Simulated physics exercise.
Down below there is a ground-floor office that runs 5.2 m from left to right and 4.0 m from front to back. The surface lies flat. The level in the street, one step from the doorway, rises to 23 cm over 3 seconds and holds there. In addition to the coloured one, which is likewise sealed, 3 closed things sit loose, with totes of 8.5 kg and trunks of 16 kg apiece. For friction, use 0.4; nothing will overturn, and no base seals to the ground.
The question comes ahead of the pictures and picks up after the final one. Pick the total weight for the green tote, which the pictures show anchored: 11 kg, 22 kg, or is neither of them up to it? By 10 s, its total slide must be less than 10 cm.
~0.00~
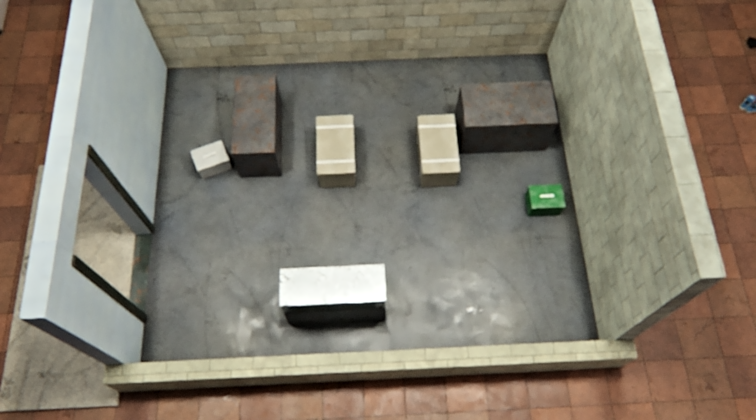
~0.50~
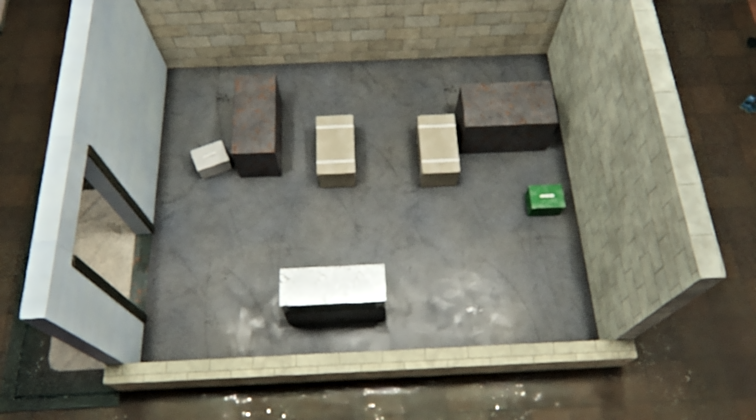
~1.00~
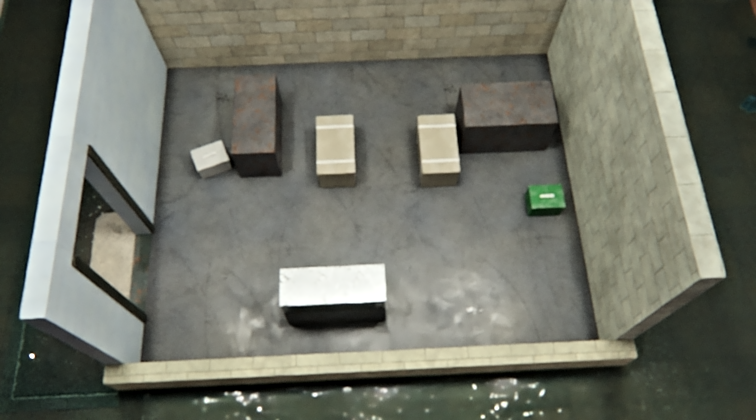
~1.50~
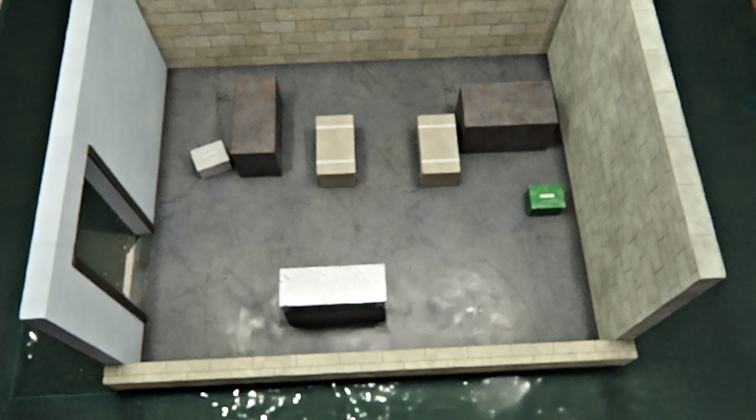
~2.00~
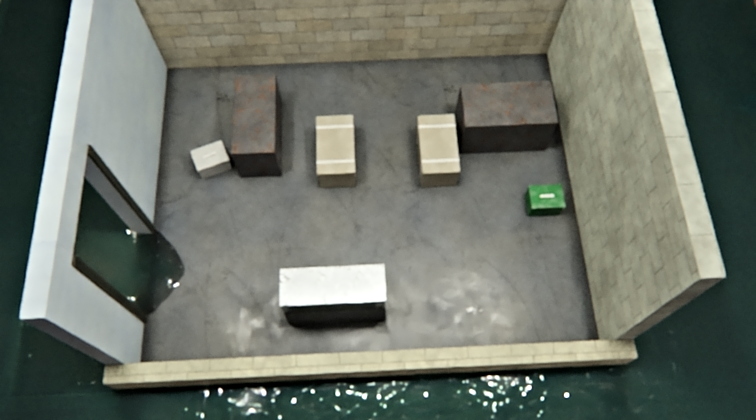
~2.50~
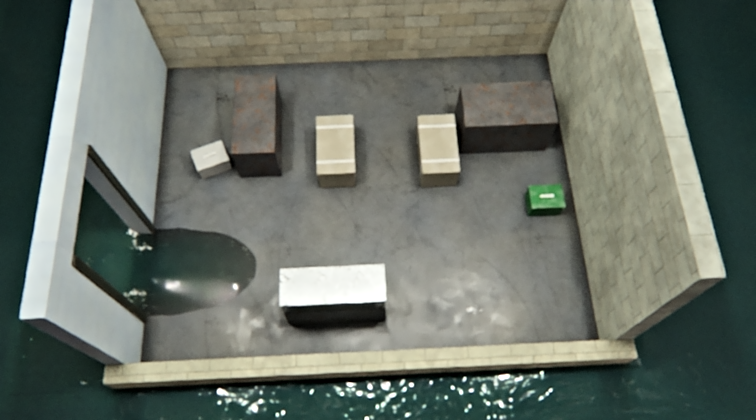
22 kg is needed.
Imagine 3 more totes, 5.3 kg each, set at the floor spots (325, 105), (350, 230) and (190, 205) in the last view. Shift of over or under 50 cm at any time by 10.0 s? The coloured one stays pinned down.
Below the mark, above the mark, below the mark.
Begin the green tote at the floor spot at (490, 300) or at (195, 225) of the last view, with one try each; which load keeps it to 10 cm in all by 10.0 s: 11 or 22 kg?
Result, try 1: Heavy passes, light fails; try 2: Heavy passes, light fails.
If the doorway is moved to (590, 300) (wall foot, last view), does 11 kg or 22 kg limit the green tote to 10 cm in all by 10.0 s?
The small mass already works.
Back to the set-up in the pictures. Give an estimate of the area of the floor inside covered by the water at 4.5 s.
Roughly 9.0 m2.
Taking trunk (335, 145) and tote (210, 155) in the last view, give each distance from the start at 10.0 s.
First 100 cm, then 0 cm.
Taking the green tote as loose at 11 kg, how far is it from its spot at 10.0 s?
60 cm.
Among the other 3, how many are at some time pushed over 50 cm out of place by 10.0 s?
1.
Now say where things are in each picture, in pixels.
In the first picture, the green tote at (547, 196), on the bottom; 0.0 m2 under water; 0 of 4 have shifted.
In the second picture, the green tote at (547, 196) rests on the ground; 0.0 m2 under water; 0 of 4 have shifted.
In the third picture, the green tote at (547, 196) rests on the ground; water covers 0.0 m2; 0 of 4 have shifted.
In the fourth picture, the green tote at (547, 196) rests on the ground; 0.0 m2 under water; 0 of 4 have shifted.
In the fifth picture, the green tote at (547, 196) rests on the ground; 0.2 m2 under water; 0 of 4 have shifted.
In the sixth picture, the green tote at (547, 196), on the bottom; 1.0 m2 under water; 0 of 4 have shifted.
After 3.5 s the green tote would be 0 cm from its start with 11 kg and 0 cm from its start with 22 kg; 0 cm of water round it then.
After 4.5 s the green tote would be 0 cm from its start with 11 kg and 0 cm from its start with 22 kg; 0 cm of water round it then.
After 7.0 s the green tote would be 1 cm from its start with 11 kg and 0 cm from its start with 22 kg; 5 cm of water round it then.
After 10.0 s the green tote would be 56 cm from its start with 11 kg and 0 cm from its start with 22 kg; 11 cm of water round it then.
